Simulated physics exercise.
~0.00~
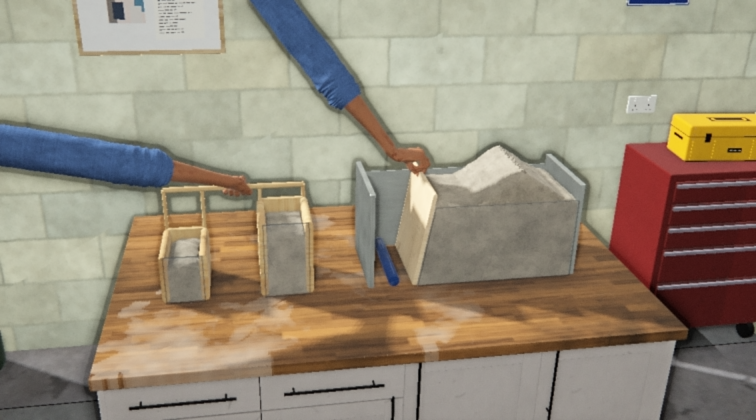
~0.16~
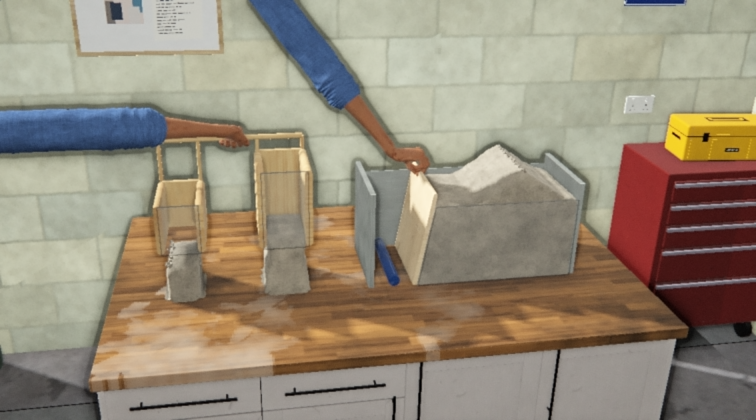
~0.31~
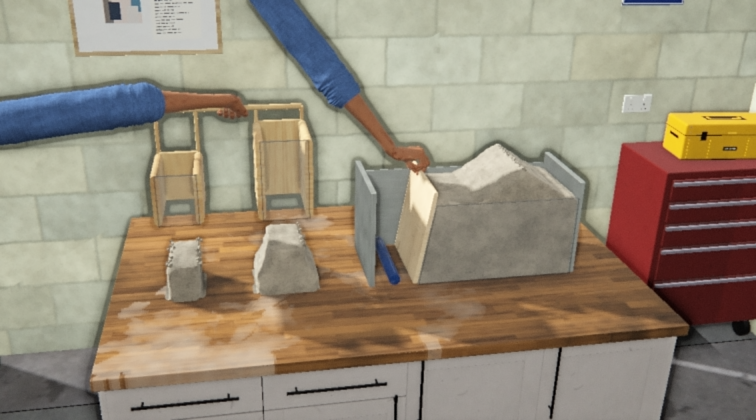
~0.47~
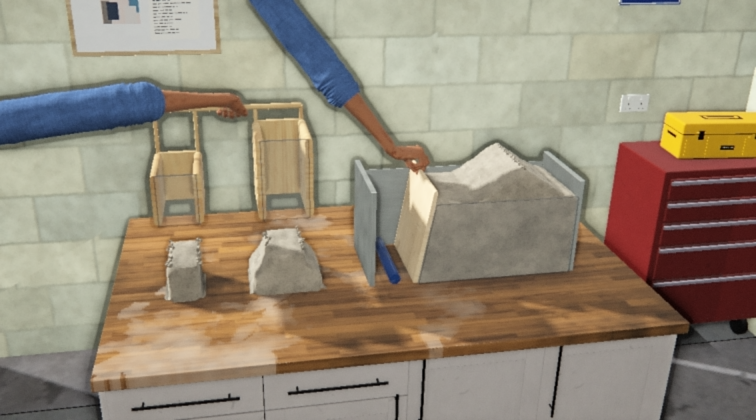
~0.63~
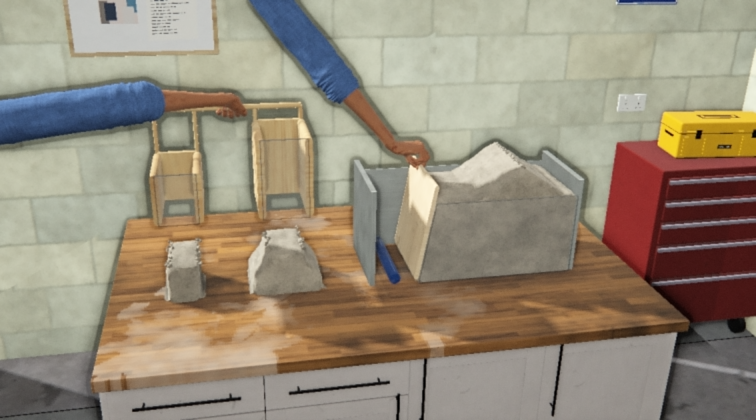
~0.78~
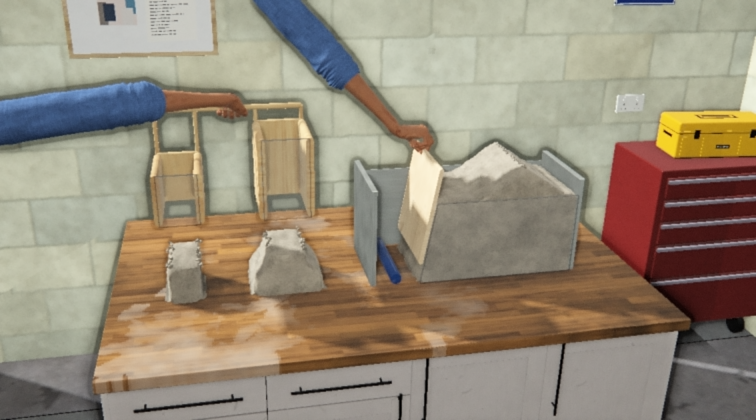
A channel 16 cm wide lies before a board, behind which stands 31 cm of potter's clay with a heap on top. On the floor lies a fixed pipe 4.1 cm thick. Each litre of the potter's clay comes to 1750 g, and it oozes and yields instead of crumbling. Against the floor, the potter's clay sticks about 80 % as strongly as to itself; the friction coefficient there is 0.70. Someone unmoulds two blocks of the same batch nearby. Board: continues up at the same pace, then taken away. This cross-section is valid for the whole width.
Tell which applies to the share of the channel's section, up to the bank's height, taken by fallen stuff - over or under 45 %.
What applies is under.
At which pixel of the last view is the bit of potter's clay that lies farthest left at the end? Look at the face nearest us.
At about (393, 263).
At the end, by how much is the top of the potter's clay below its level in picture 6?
The gap comes to about 7.0 centimetres.
After 1.03 s, the face still stands, with nothing on top of the pipe; the channel is 0 % full.
After 1.32 s, the fallen stuff reaches 16 % of the way across, with nothing on top of the pipe; the channel is 5 % full.
After 1.61 s, the fallen stuff reaches 55 % of the way across, with 4.6 cm on top of the pipe; the channel is 27 % full.
After 1.90 s, the fallen stuff reaches 61 % of the way across, with 6.0 cm on top of the pipe; the channel is 31 % full.
After 1.94 s, at the end, the fallen stuff reaches 61 % of the way across, with 6.0 cm on top of the pipe; the channel is 31 % full.
